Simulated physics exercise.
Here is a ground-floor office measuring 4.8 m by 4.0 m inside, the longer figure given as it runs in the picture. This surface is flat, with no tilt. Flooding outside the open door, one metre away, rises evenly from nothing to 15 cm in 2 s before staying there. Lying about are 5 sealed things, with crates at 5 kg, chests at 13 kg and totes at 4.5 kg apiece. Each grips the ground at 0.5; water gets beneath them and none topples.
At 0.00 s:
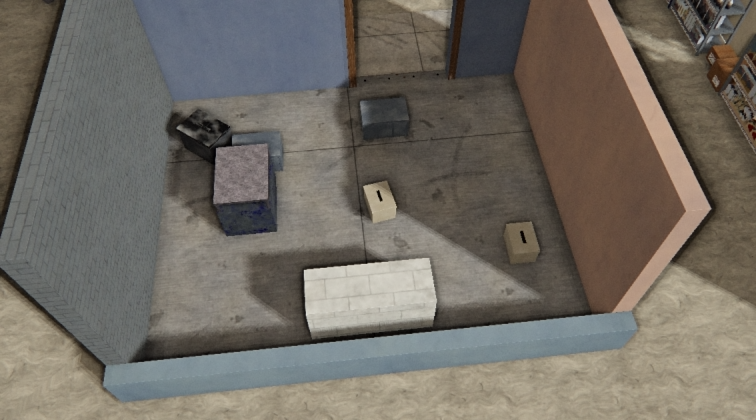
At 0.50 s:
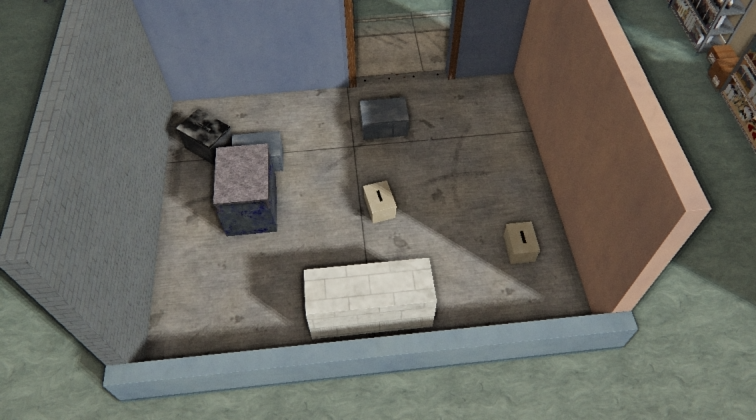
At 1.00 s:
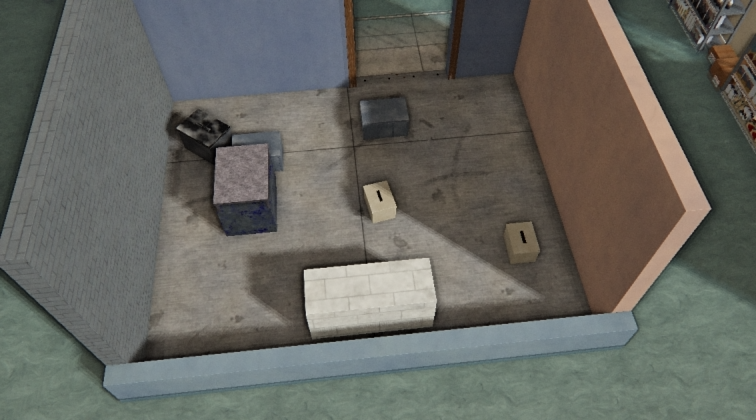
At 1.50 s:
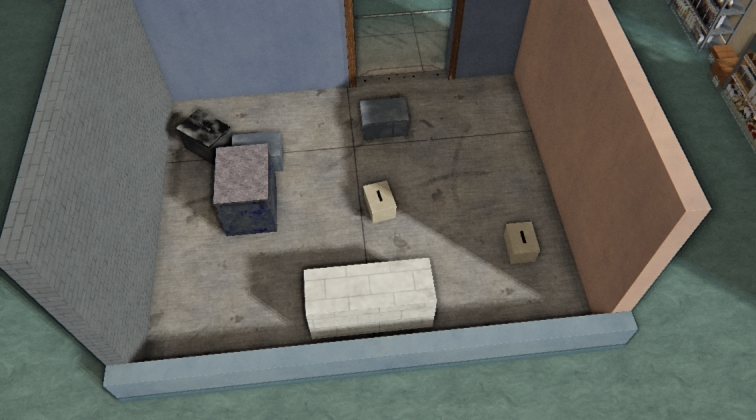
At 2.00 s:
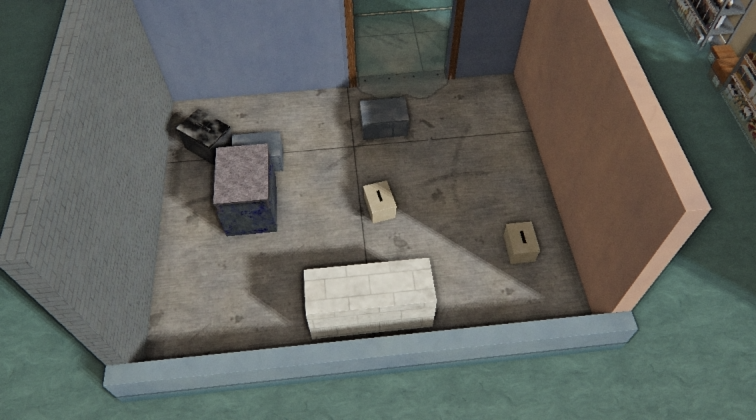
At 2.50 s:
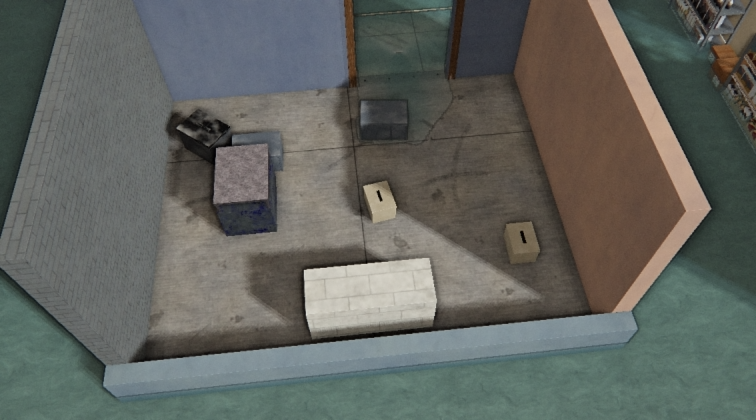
The clip opens on a roofless room seen from above, with boxes and blocks standing on a grey floor as greenish water covers the ground outside. The water then spreads in the open doorway and creeps over the floor just inside, near a dark box, while the objects show no visible movement.
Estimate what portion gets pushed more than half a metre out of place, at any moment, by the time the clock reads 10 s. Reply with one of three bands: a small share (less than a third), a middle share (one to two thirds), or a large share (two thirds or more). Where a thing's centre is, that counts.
A middle share, one to two thirds.
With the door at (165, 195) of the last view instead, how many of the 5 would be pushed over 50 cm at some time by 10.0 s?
Result: 3.
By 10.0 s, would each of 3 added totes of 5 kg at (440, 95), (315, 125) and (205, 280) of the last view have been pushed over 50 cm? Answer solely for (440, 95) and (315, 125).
First one goes beyond it, second one stays within it.
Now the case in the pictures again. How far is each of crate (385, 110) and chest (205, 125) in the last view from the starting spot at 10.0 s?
Shifts: 400 cm / 0 cm.
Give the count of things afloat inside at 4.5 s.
1.
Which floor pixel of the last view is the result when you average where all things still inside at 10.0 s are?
It sits at about (259, 250).
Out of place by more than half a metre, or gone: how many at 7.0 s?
By then the count is 3.
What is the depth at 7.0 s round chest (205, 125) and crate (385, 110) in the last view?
Roughly 0 and 3 cm.
After 3.5 s 1 of 5 are over 50 cm from their spots; 0 afloat.
After 4.5 s 1 of 5 are over 50 cm from their spots; 1 afloat.
After 7.0 s 3 of 5 are over 50 cm from their spots; 3 afloat.
After 10.0 s 3 of 5 are over 50 cm from their spots, and 3 have been at some point; 3 afloat.
